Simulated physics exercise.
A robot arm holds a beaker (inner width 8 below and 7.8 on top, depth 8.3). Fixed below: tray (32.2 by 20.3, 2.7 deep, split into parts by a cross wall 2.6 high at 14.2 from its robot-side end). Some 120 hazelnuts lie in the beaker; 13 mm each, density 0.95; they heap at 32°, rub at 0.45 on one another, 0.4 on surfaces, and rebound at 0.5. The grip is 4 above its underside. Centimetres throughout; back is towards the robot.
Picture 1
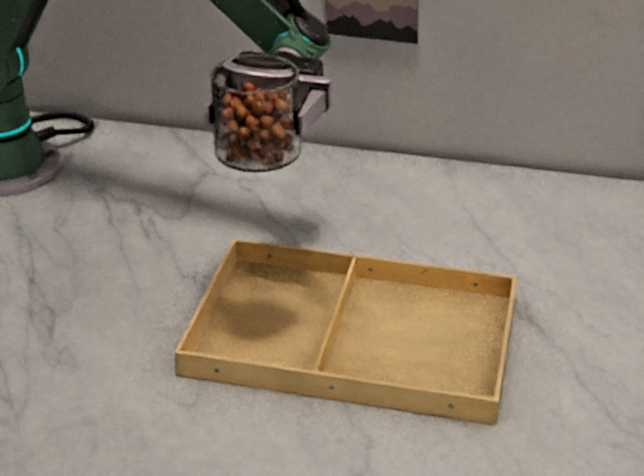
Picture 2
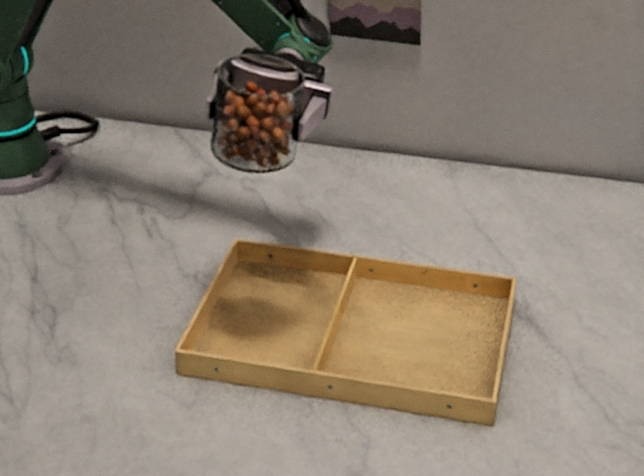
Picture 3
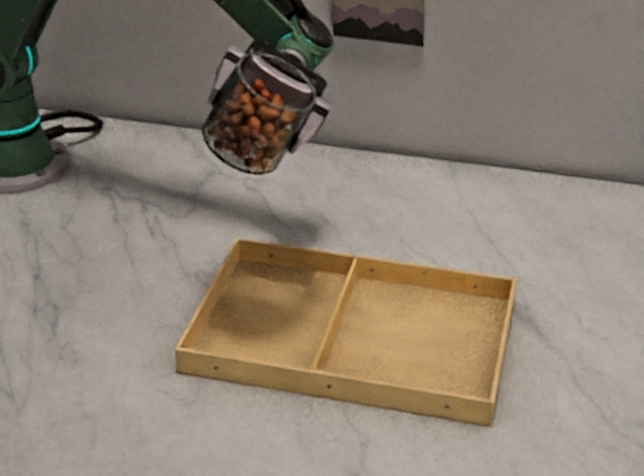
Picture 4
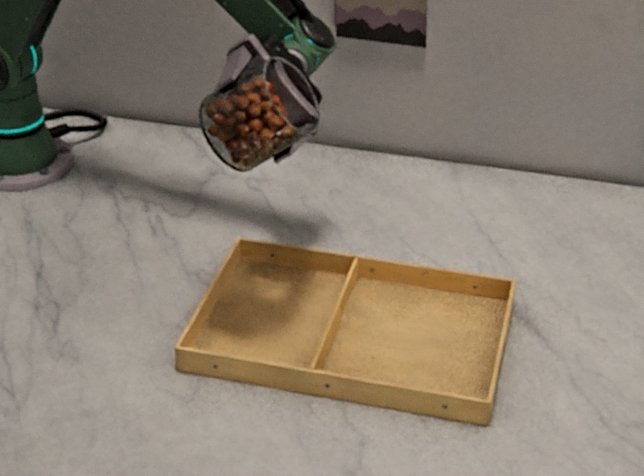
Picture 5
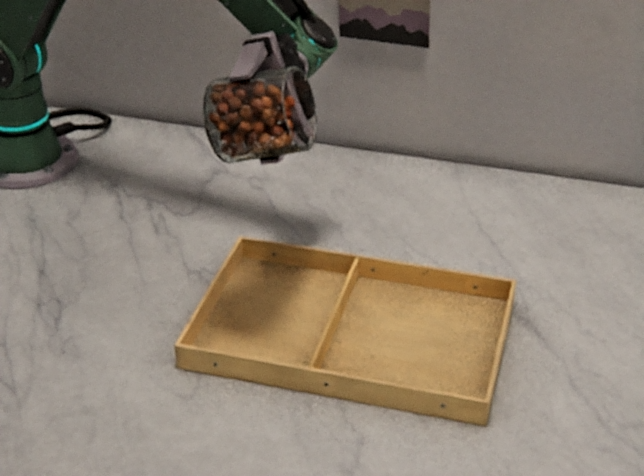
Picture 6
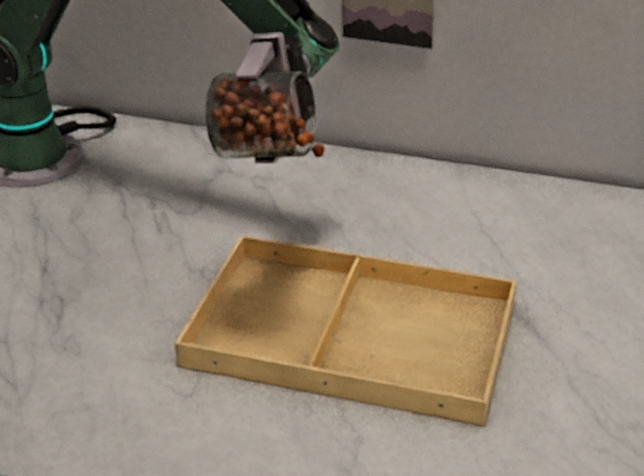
On a grey-and-white marbled surface before a plain grey wall, seen from slightly above, a shallow wooden tray with two compartments lies below a clear beaker of reddish-brown nuts. A green robot arm reaches in from the upper left, gripping the beaker. The arm rotates the beaker from upright to nearly sideways, the nuts shift inside, and a few reach its right-hand opening, while the view drifts very slightly.
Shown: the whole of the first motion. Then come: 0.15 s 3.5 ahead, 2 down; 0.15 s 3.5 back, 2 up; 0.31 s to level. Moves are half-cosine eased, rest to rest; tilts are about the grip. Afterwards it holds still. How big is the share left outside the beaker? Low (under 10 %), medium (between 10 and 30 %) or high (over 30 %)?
A medium share, between 10 and 30 %, ends outside the beaker.
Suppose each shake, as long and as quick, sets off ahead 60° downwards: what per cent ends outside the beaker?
About 5 per cent.
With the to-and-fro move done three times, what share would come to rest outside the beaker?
Then about 35 per cent.
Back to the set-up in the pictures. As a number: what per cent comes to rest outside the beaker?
Some 15 per cent.
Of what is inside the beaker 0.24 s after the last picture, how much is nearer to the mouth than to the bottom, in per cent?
Some 45 per cent.
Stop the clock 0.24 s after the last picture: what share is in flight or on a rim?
Some 5 per cent.
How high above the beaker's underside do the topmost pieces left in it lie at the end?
Some 6.0 cm.
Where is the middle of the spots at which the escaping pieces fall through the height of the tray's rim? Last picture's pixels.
Around (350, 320).
Then, 0.24 s on, tilted 80° forward, highest piece 27 above the table; 109 in the beaker, 1 in the far-side part, 6 in flight or on a rim.
Then, 0.49 s on, tilted 27° forward, highest piece 29 above the table; 101 in the beaker, 8 in the far-side part, 4 in the robot-side part, 3 in flight or on a rim.
Then, 0.81 s on, level, highest piece 27 above the table; 100 in the beaker, 10 in the far-side part, 6 in the robot-side part.
Then, 1.86 s on, level, highest piece 27 above the table; 100 in the beaker, 10 in the far-side part, 5 in the robot-side part, 1 on the table or floor.
In the end, 100 in the beaker, 10 in the far-side part, 5 in the robot-side part, 1 on the table or floor. That is 14 % outside the beaker.
